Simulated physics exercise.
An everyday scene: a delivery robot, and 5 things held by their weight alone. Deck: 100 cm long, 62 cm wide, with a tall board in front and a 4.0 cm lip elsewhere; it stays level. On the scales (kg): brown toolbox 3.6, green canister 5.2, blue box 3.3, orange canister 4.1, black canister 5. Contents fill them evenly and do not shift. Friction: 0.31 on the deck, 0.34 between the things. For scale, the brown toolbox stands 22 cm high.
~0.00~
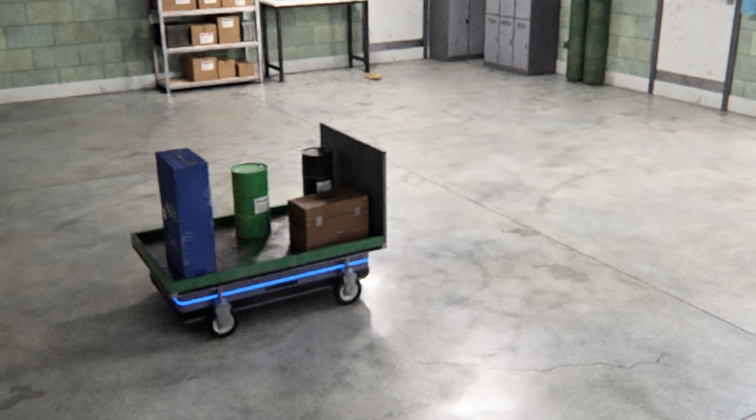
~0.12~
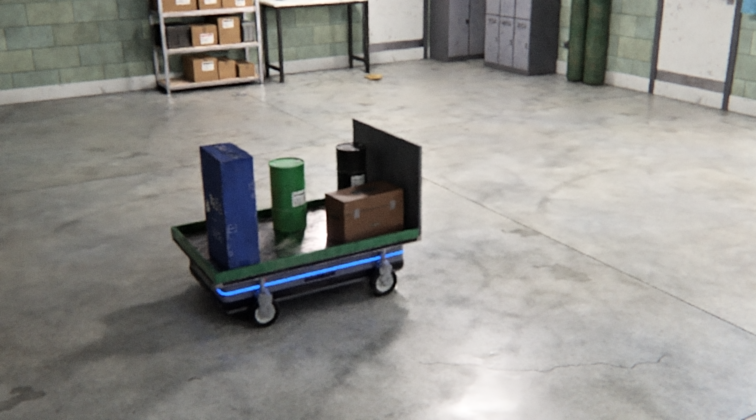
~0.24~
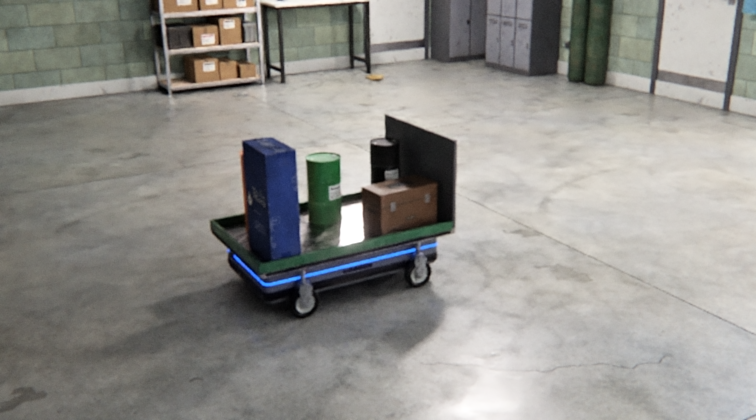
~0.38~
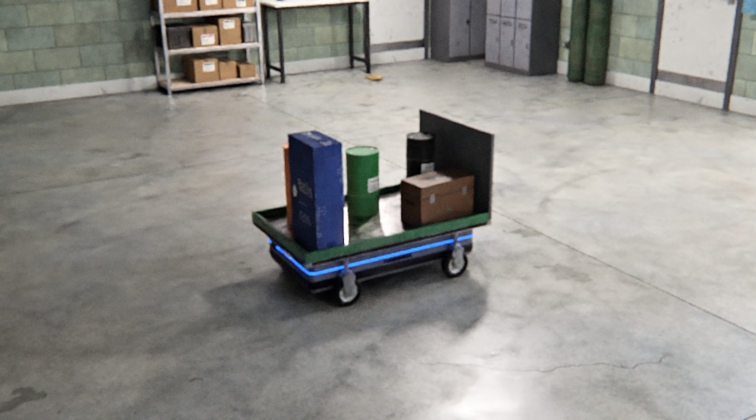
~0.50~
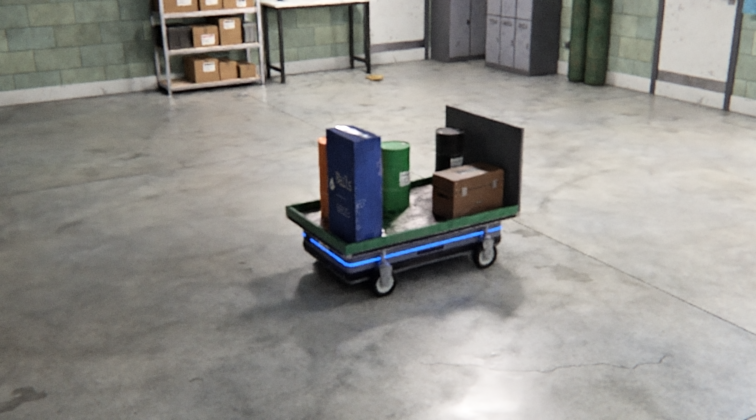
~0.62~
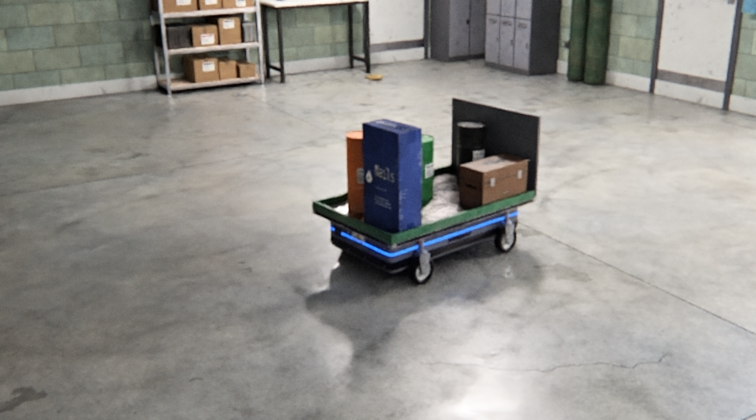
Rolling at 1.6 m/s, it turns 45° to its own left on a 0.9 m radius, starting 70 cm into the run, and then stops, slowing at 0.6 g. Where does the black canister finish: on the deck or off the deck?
The black canister stays on the cart.
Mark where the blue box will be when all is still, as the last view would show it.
Near (485, 128).
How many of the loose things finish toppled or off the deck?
1 of them.
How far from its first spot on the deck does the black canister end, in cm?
Some 14 cm.
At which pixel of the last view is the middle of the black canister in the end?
Near (467, 113).
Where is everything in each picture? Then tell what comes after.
In the first frame, 0 cm covered; black canister (318, 185); brown toolbox (329, 219).
In the second frame, 19 cm covered; blue box (230, 208).
In the third frame, 38 cm covered; brown toolbox (400, 205); green canister (324, 188).
In the fourth frame, 61 cm covered; blue box (317, 192).
In the fifth frame, 80 cm covered; brown toolbox (468, 191); green canister (394, 175).
In the sixth frame, 99 cm covered, turned 9°; black canister (471, 154) 8 cm from its spot; blue box (392, 177).
By 0.92 s, 147 cm covered, turned 39°; black canister tilted 9° near (477, 129); brown toolbox tilted 8°; green canister 10 cm from its spot.
By 1.32 s, 192 cm covered, turned 45°; black canister tilted 21° near (458, 110); green canister 15 cm from its spot; blue box tilted 6°.
When it is over (2.4 s), lying over on the deck, blue box; not toppled but over 10 cm from the start, green canister, orange canister and black canister; the last one within 10 cm of the start. In the last view, black canister near (467, 113).
